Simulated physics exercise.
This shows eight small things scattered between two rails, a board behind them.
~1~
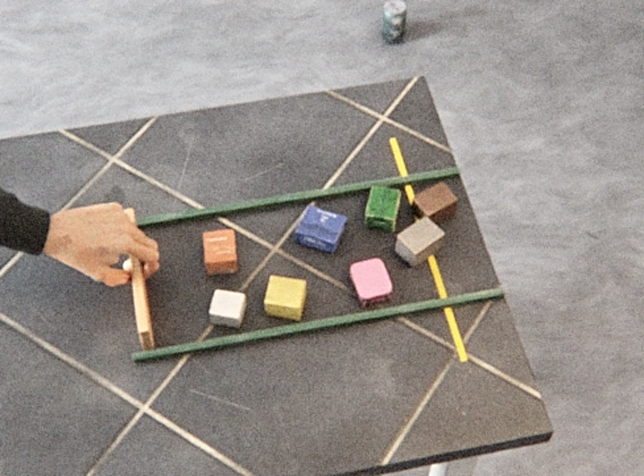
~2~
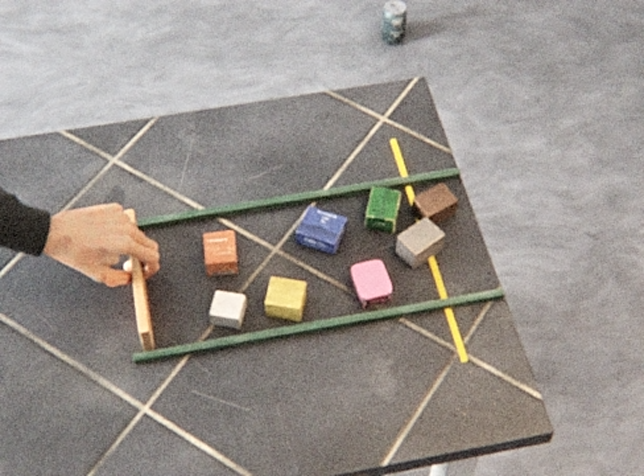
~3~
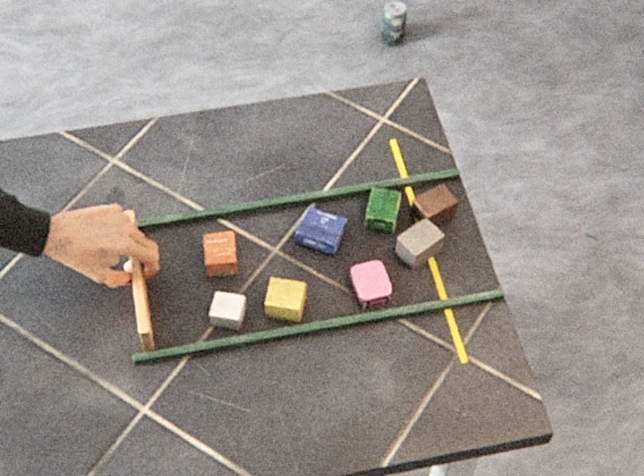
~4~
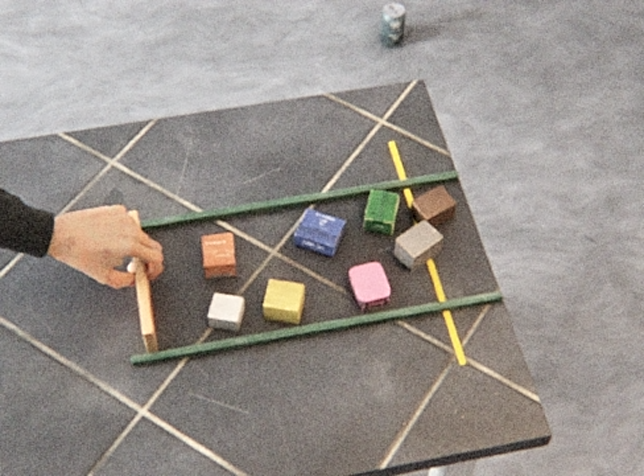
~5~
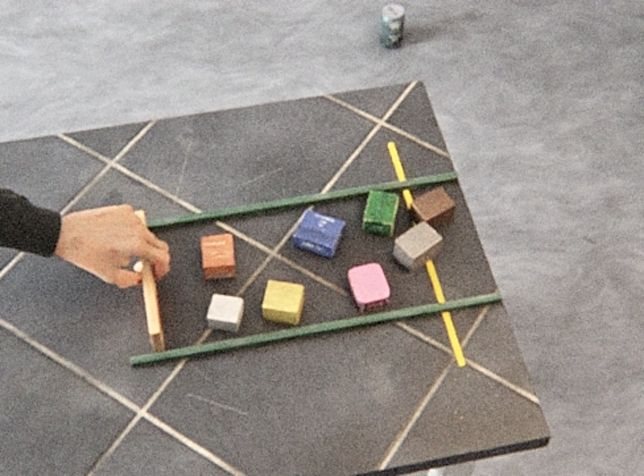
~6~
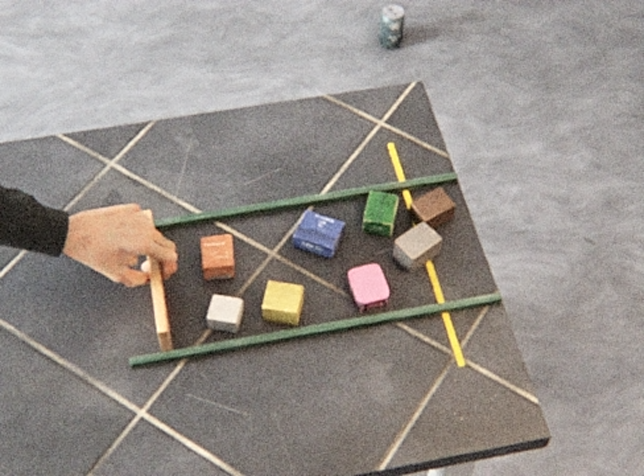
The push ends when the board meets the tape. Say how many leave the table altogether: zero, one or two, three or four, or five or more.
Outcome: The number that fall off is three or four.
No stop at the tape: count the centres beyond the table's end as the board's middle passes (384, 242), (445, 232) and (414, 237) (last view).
Past the end: 1, 5 and 3.
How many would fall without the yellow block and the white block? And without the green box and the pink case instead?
2 in the first case, 1 in the second.
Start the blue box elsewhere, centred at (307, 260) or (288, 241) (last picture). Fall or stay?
In turn it holds on; holds on.
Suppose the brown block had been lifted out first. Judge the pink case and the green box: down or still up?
The pink case falls; the green box is lost.
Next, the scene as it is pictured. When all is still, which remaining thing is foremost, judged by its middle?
Foremost is the blue box.
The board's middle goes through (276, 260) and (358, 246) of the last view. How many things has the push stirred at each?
At the one place 4, at the other 8.
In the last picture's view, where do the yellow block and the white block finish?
The yellow block stops around (482, 271); the white block around (448, 272).
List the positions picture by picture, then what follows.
The first frame shows brown block (434, 205); grey block (420, 242); green box (383, 209); board (138, 279); tape (426, 242).
The second frame shows grey block (420, 243); blue box (322, 231).
The third frame shows green box (383, 211); yellow block (286, 300).
The fourth frame shows brown block (433, 209); board (143, 281).
The fifth frame shows grey block (418, 247); pink case (369, 288).
The sixth frame shows brown block (432, 210); grey block (417, 248); green box (380, 214); board (156, 280); tape (424, 247).
Soon after, none off yet; brown block at rest near (432, 210); grey block at rest near (417, 248); green box at rest near (380, 214).
After that, none off yet; brown block displaced a little near (452, 206); grey block at rest near (426, 244); green box displaced about its own width near (417, 204).
In the end, the number that fall off is three or four; gone, pink case, green box and brown block.
